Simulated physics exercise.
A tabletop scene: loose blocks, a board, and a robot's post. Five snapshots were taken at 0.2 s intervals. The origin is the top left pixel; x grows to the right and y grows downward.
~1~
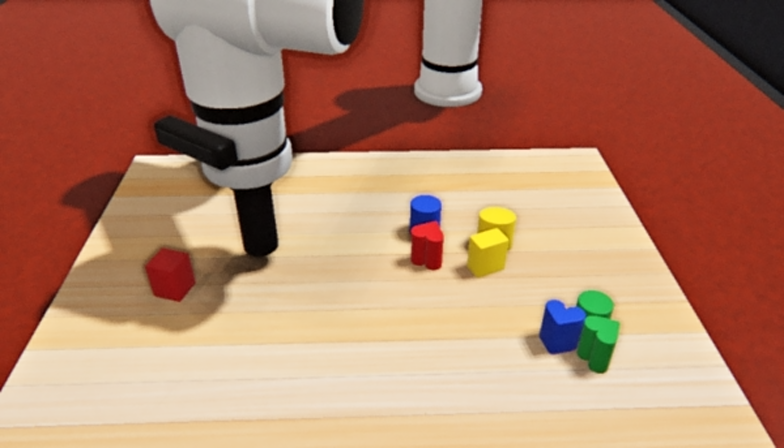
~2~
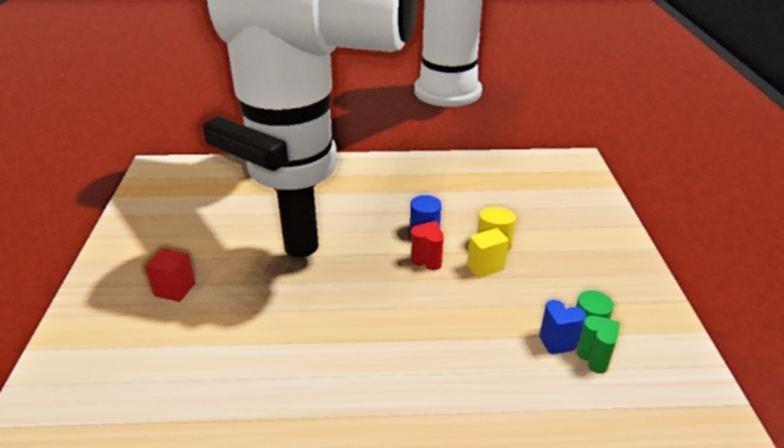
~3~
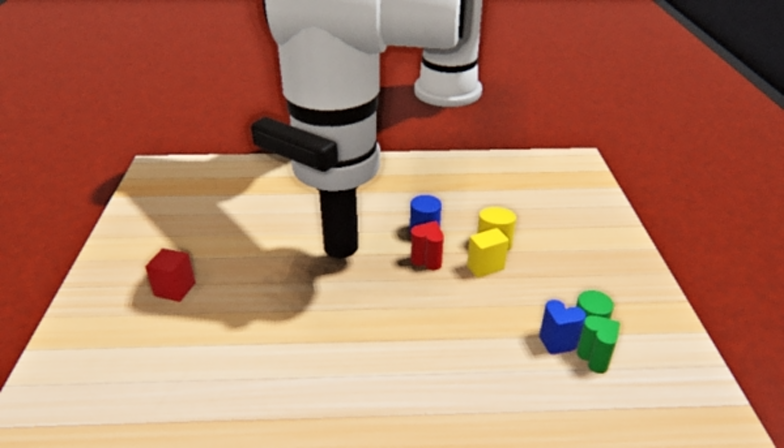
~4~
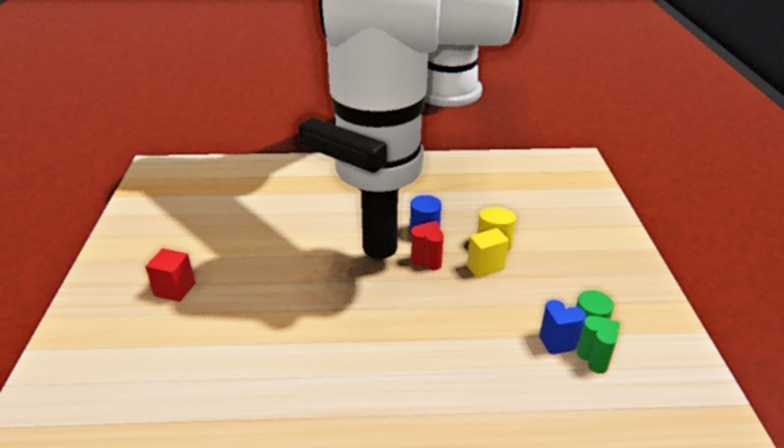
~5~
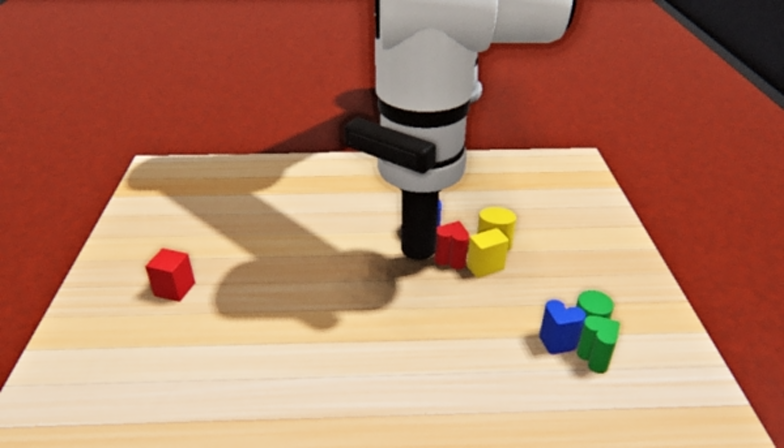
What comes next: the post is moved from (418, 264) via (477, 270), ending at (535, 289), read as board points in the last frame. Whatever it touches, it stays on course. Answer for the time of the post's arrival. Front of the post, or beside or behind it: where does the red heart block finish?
Slipped loose.
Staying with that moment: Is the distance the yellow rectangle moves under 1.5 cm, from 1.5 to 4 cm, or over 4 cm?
Distance: More than 4 cm.
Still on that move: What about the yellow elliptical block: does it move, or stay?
In the end it has been moved.
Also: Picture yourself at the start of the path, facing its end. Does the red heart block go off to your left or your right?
Well, taking the path from its start to its end as straight ahead, the red heart block moves to the left.
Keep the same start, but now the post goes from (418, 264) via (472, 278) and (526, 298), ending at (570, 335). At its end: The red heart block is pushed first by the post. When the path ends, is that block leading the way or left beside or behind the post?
I'd say it has come free.
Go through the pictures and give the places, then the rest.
The first picture shows tip of the post at (261, 246), middles of tops, blue circular block at (426, 203), red heart block at (429, 231), yellow rectangle at (489, 238), yellow elliptical block at (498, 215).
The second picture shows post at (302, 247), nothing pushed.
The third picture shows post at (341, 248), nothing pushed.
The fourth picture shows post at (380, 248), nothing pushed.
The fifth picture shows post at (418, 249), blue circular block hidden, red heart block at (454, 230), yellow rectangle at (489, 238), yellow elliptical block at (498, 215).
On the path given first. One third of the way, post at (459, 252); red heart block at (490, 226), turned 40° anticlockwise; yellow rectangle at (522, 236), turned 45° clockwise; yellow elliptical block at (500, 212).
Two thirds of the way, post at (499, 261); red heart block at (510, 227), turned 105° anticlockwise; yellow rectangle at (540, 236), turned 90° clockwise; yellow elliptical block at (502, 209).
At the end, post at (538, 274); blue circular block unmoved; red heart block at (511, 227), turned 110° anticlockwise; yellow rectangle at (543, 236), turned 80° clockwise; yellow elliptical block at (502, 209).
